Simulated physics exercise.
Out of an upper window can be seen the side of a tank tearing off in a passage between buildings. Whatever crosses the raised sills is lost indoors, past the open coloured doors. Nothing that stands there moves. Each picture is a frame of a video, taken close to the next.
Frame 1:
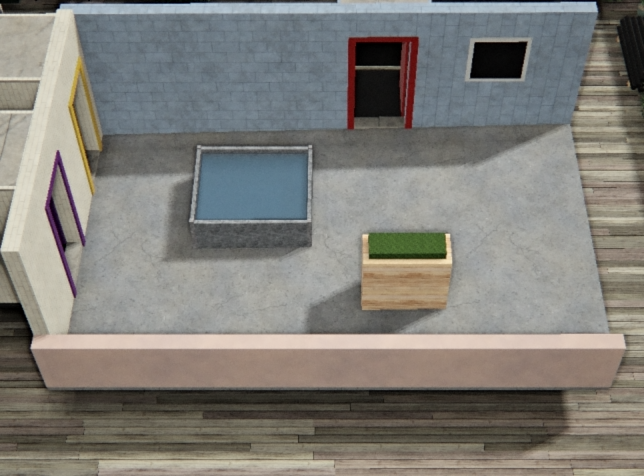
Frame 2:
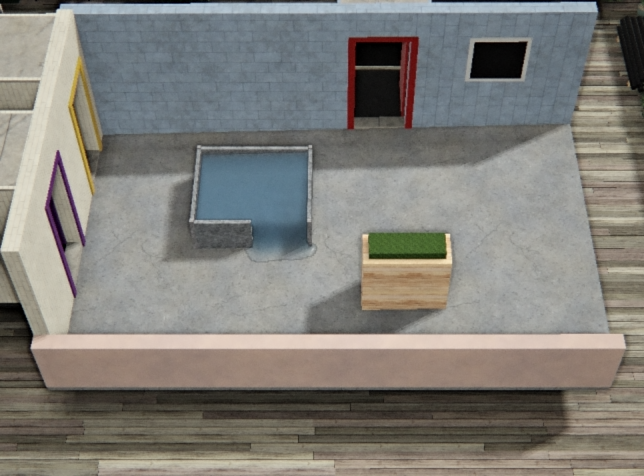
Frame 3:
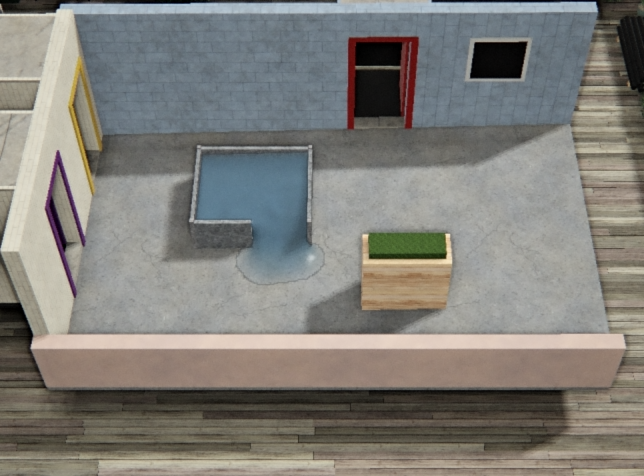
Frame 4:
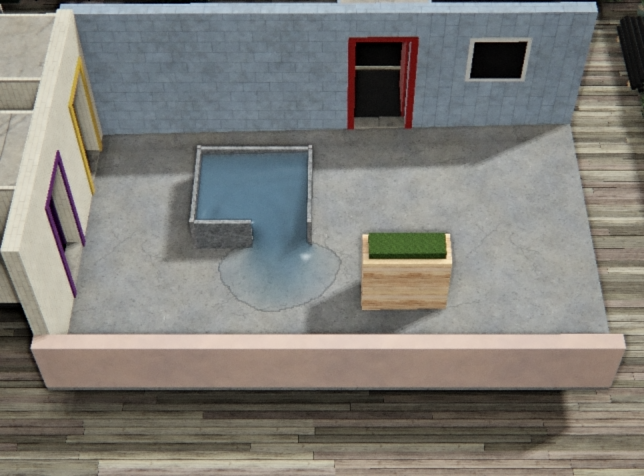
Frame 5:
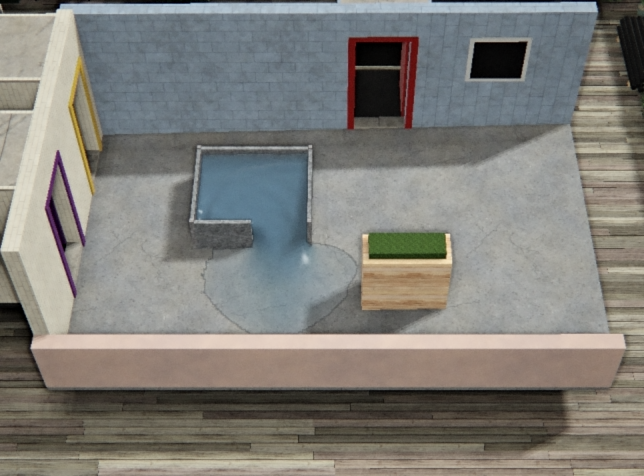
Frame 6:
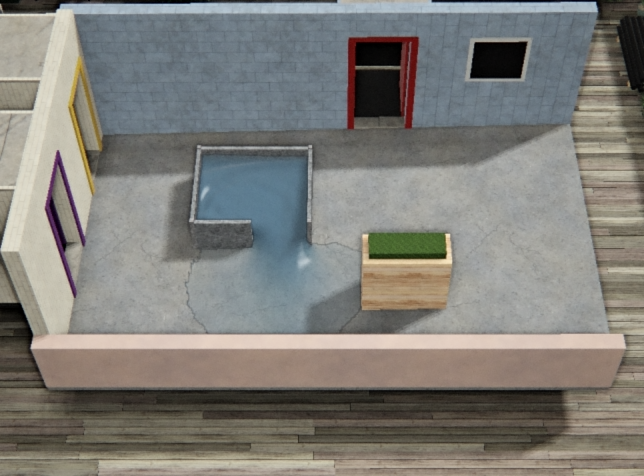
At first, still water fills a square, low-walled tank on a grey floor beside a wooden planter topped with green. Then part of the tank's front wall is gone at the right, and water pours through the gap, spreading across the floor in a widening, thinning sheet toward the pink wall and planter.
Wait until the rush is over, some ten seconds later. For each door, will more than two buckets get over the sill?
The purple door: No, two or fewer; the red door: No, two or fewer; the yellow door: Yes, more than two.
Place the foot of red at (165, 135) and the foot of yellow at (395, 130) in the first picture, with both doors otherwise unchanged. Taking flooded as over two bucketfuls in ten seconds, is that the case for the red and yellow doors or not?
Result - the red exceeds the limit while the yellow stays within limits.
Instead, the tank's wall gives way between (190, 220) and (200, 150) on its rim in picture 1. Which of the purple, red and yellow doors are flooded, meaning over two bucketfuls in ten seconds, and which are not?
Purple door: Above, red door: Below, yellow door: Above.
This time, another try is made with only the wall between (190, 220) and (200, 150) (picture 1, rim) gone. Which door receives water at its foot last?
It's the one in red.
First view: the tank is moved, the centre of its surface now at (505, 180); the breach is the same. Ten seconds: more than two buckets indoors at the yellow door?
Taking them in turn: The yellow stays within the limit.
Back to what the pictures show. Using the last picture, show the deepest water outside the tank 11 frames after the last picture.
My pick is (325, 351).
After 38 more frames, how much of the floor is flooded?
My estimate is roughly 55 percent.
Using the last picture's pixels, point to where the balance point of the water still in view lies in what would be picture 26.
Somewhere near (262, 279).
A moment on, water covers 15 % of the floor; the purple door not reached, the red door not reached, the yellow door not reached.
Next, water covers 25 % of the floor; the purple door not reached, the red door not reached, the yellow door not reached.
Then, water covers 40 % of the floor; the purple door wet at the sill, nothing in, the red door not reached, the yellow door not reached.
Later, water covers 55 % of the floor; the purple door wet at the sill, nothing in, the red door not reached, the yellow door wet at the sill, nothing in.
In the end, water covers 65 % of the floor; the purple door wet at the sill, nothing in, the red door wet at the sill, nothing in, the yellow door over two buckets in.
